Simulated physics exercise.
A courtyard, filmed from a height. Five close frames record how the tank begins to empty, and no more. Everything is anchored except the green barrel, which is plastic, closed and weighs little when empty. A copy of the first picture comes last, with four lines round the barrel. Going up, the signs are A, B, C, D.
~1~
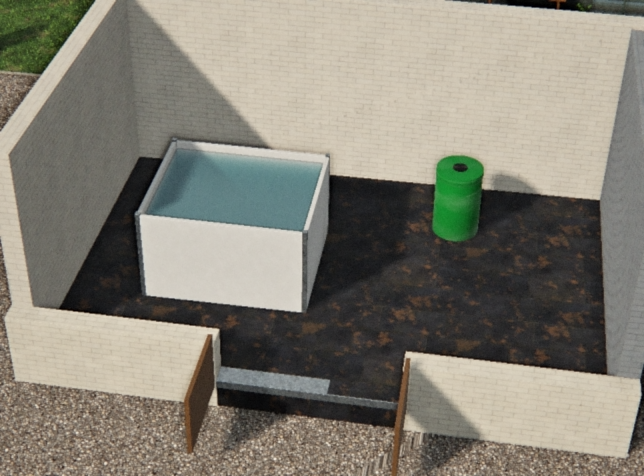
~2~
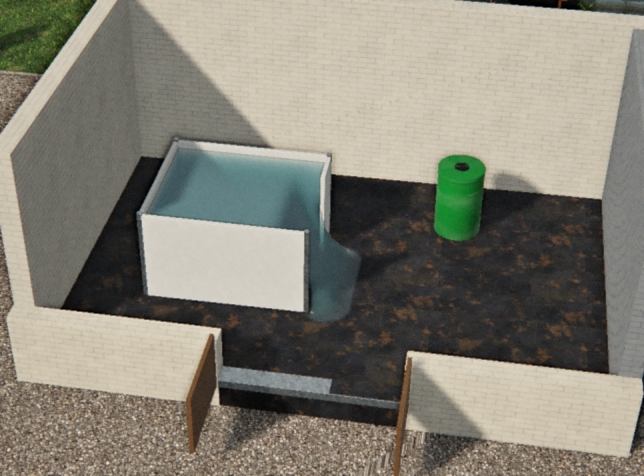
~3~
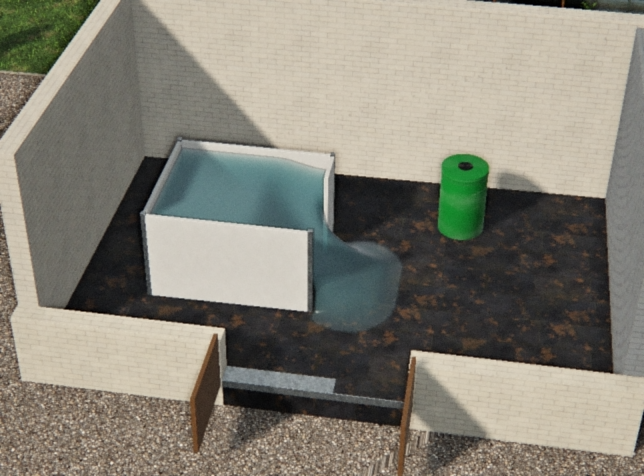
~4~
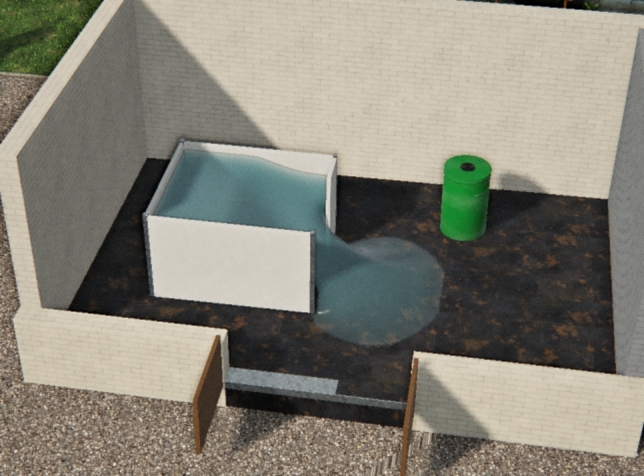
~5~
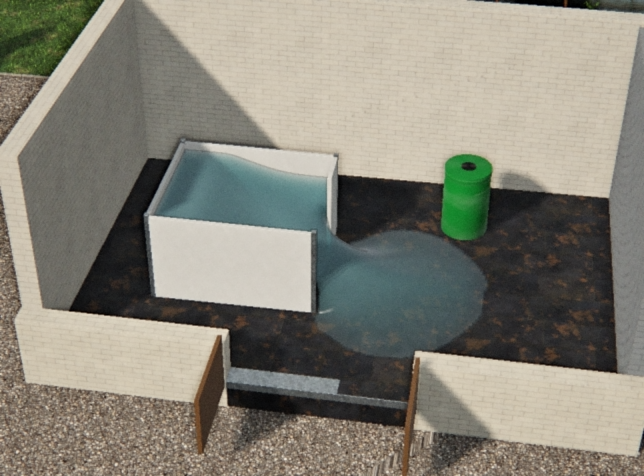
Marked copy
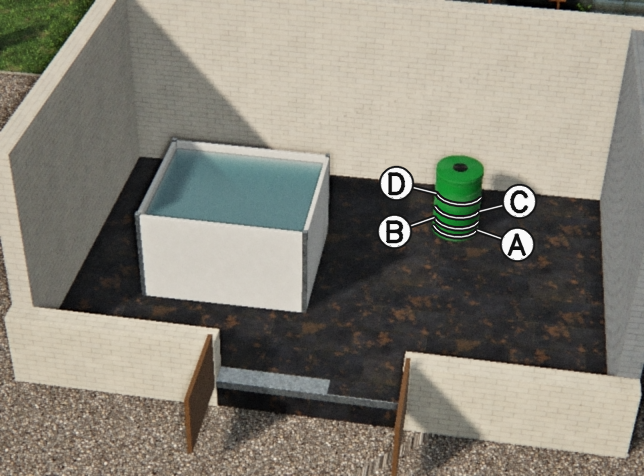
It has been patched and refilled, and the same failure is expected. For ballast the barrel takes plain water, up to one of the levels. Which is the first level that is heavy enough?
Take C.
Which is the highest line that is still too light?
B it is.
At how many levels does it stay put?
Two of them.
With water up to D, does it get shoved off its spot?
No, that is safe.
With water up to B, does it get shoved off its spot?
Yes, it does.
In white, A at (454, 236); B at (455, 228); C at (456, 217); D at (457, 204); from the bottom up A, B, C, D.
For line A, it is pushed about 3 times its own width away.
For line B, it is pushed about 3 times its own width away.
For line C, it does not move.
For line D, it does not move.
